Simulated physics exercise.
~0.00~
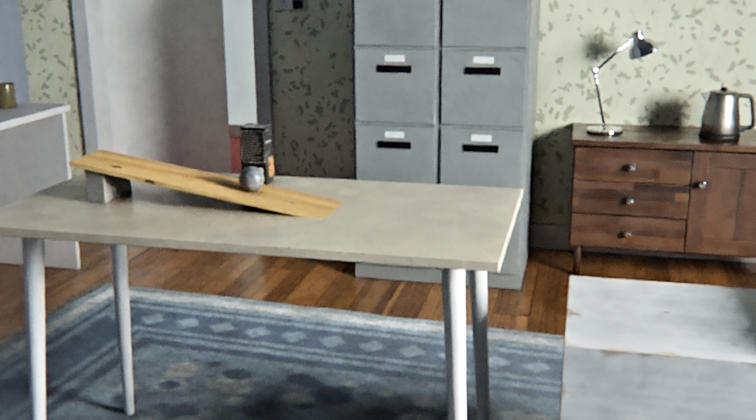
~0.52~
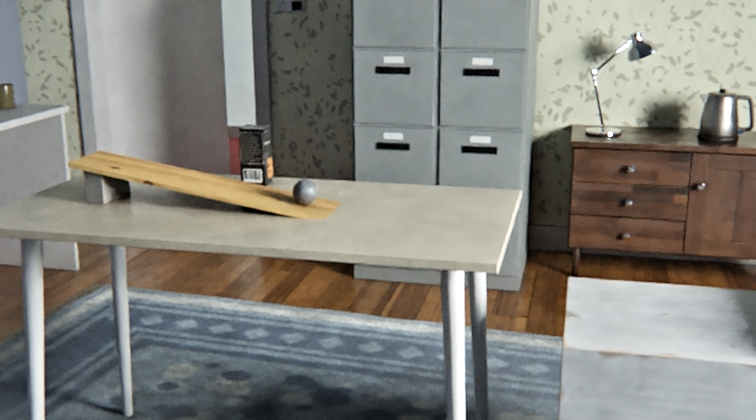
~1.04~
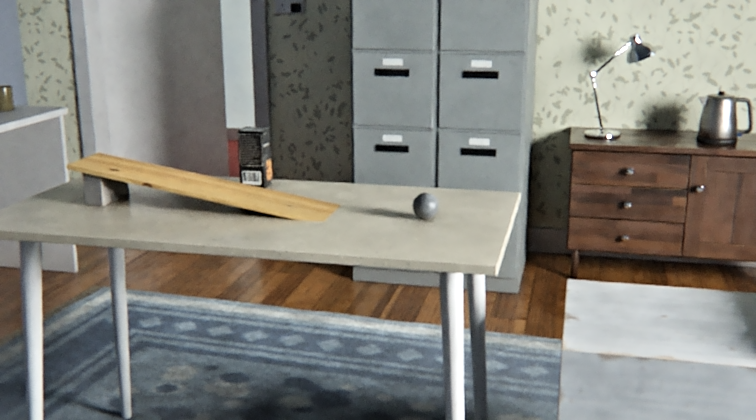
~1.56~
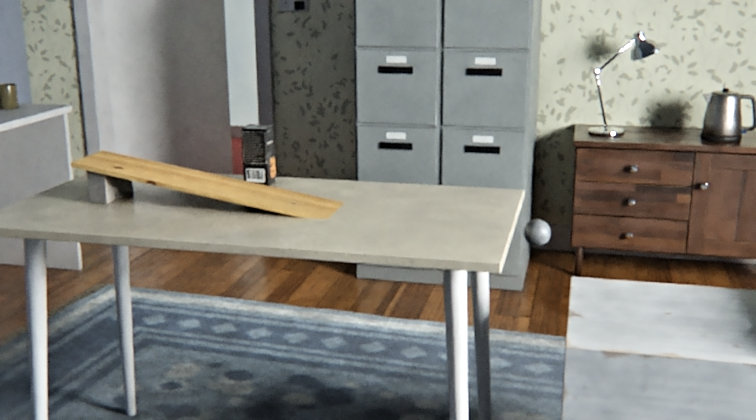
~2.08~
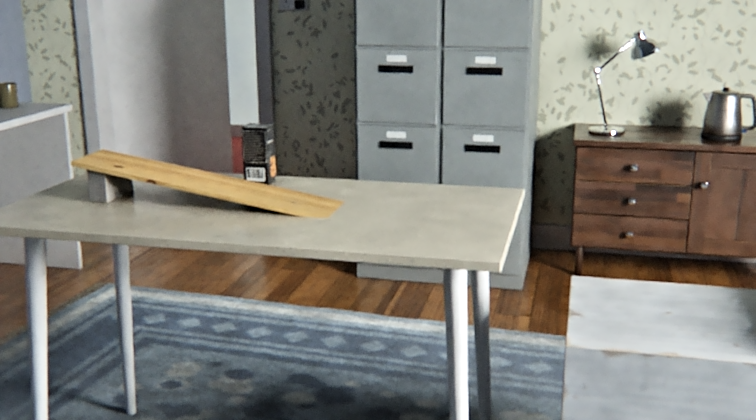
A pale table with a wooden ramp, a grey ball rolling down past a black carton, leaving the right edge and dropping from view.
